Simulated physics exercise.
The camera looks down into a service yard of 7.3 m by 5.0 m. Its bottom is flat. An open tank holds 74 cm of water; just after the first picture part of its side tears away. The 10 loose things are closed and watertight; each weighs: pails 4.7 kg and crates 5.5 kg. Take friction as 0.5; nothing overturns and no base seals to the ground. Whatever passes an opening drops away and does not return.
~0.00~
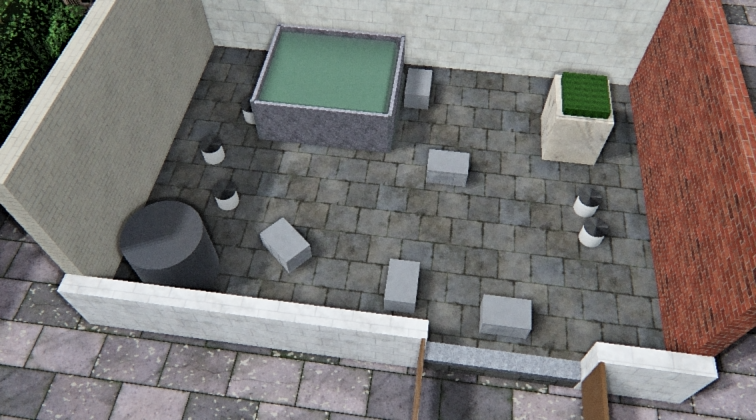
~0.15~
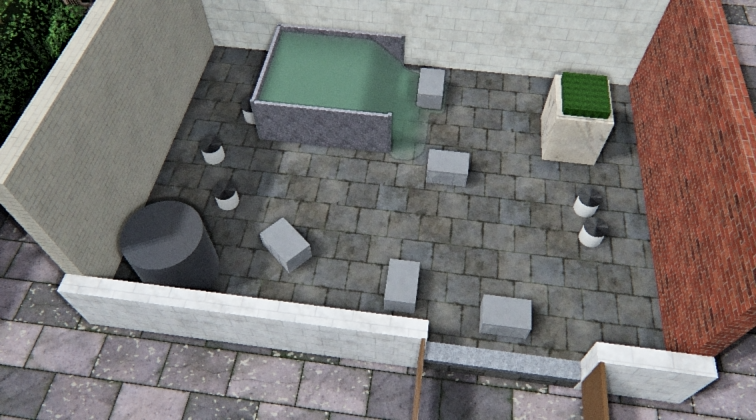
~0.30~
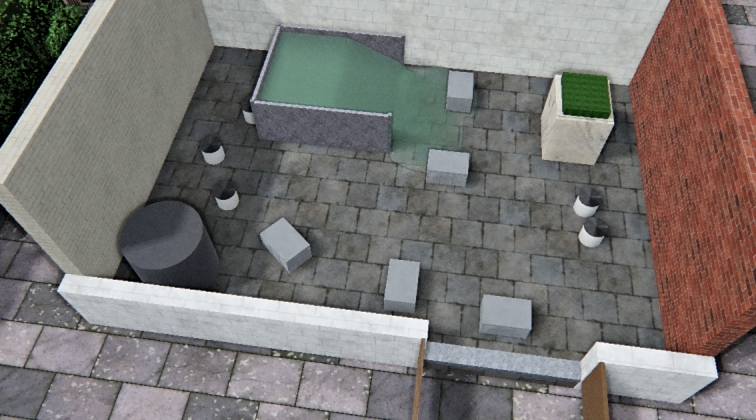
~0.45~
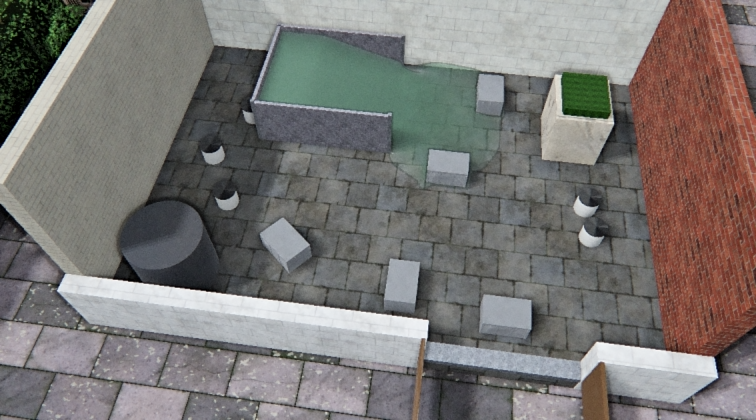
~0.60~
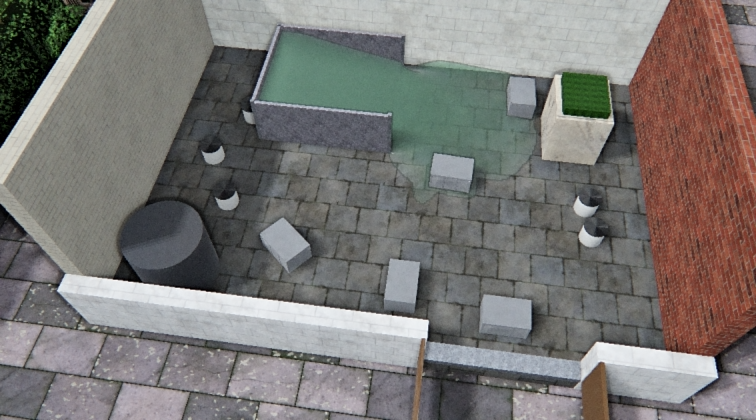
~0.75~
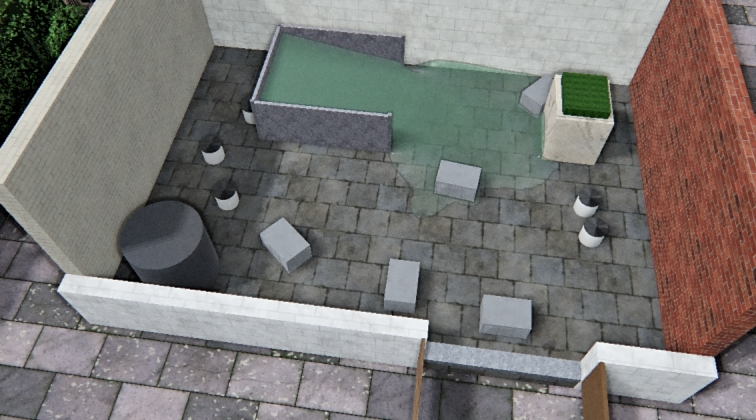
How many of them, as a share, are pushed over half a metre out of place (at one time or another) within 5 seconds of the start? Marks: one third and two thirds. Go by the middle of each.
Share: From one to two thirds.
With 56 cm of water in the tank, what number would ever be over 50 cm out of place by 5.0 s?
Then 5.
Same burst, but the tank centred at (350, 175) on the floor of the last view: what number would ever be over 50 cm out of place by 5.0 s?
In that case 6 of them.
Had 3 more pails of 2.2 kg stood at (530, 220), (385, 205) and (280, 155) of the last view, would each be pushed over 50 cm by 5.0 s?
In turn: Over, under, under.
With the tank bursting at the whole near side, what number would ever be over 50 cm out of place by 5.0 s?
Then 7.
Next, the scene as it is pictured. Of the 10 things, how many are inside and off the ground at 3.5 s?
I count 3.
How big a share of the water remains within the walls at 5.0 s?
Some 86 per cent remains.
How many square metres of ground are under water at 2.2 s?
Roughly 19 m2.
After 1.1 s 2 of 10 are over 50 cm from their spots; 1 afloat.
After 2.2 s 4 of 10 are over 50 cm from their spots; 3 afloat.
After 3.5 s 4 of 10 are over 50 cm from their spots; 3 afloat.
After 5.0 s 5 of 10 are over 50 cm from their spots, and 5 have been at some point; 3 afloat.
